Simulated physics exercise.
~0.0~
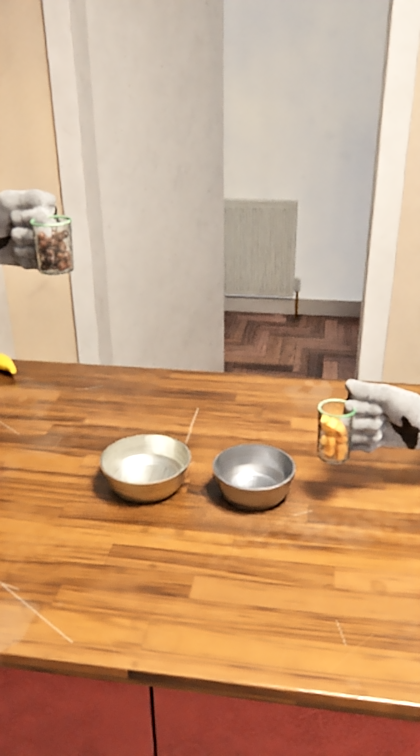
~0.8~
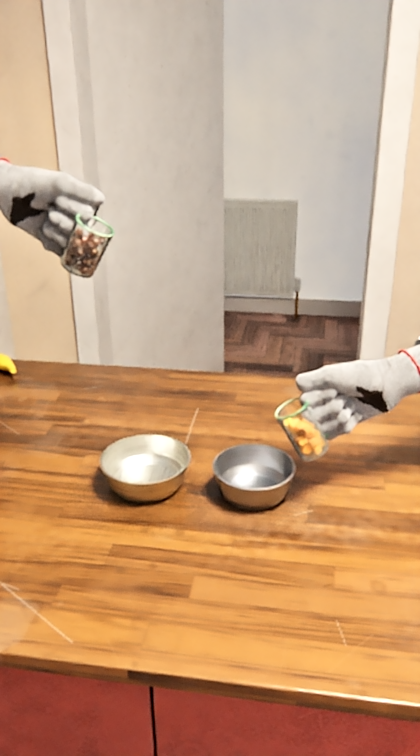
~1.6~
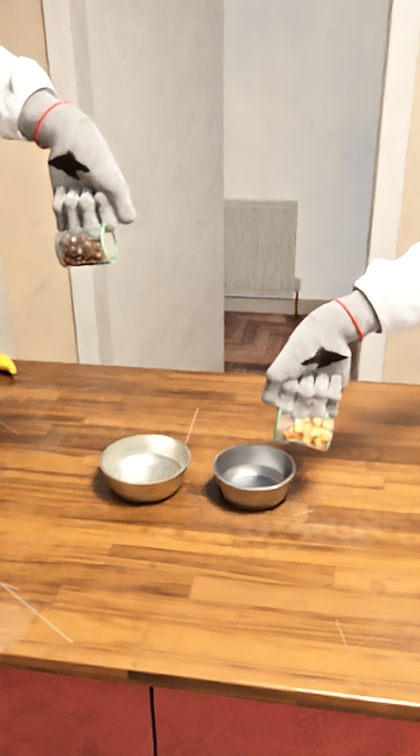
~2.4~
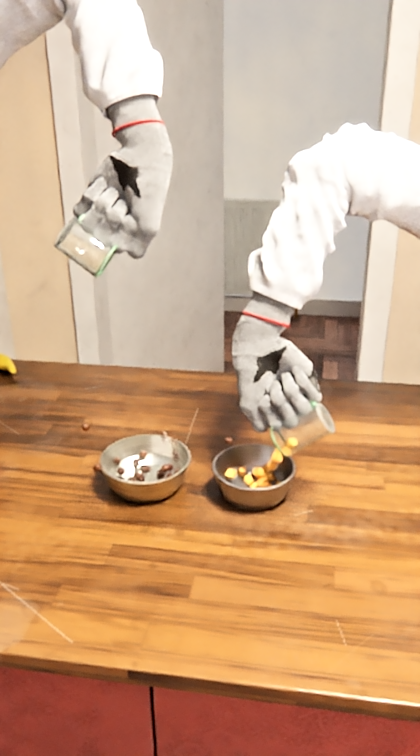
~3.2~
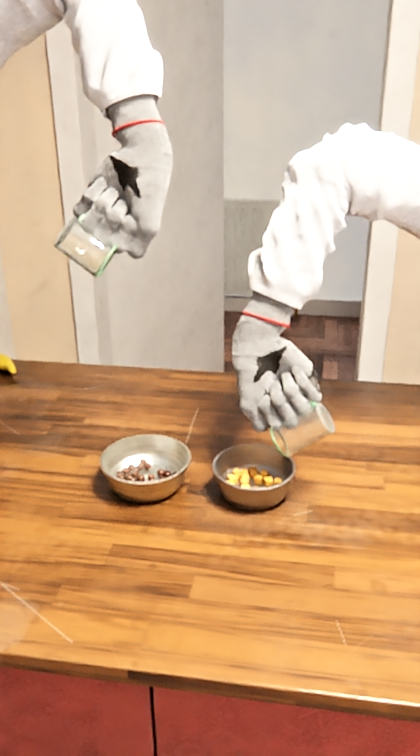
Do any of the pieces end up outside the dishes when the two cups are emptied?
Yes, a few of the brown pieces from the left cup end up outside their dish. The yellow and orange chunks from the right cup all end up in theirs.
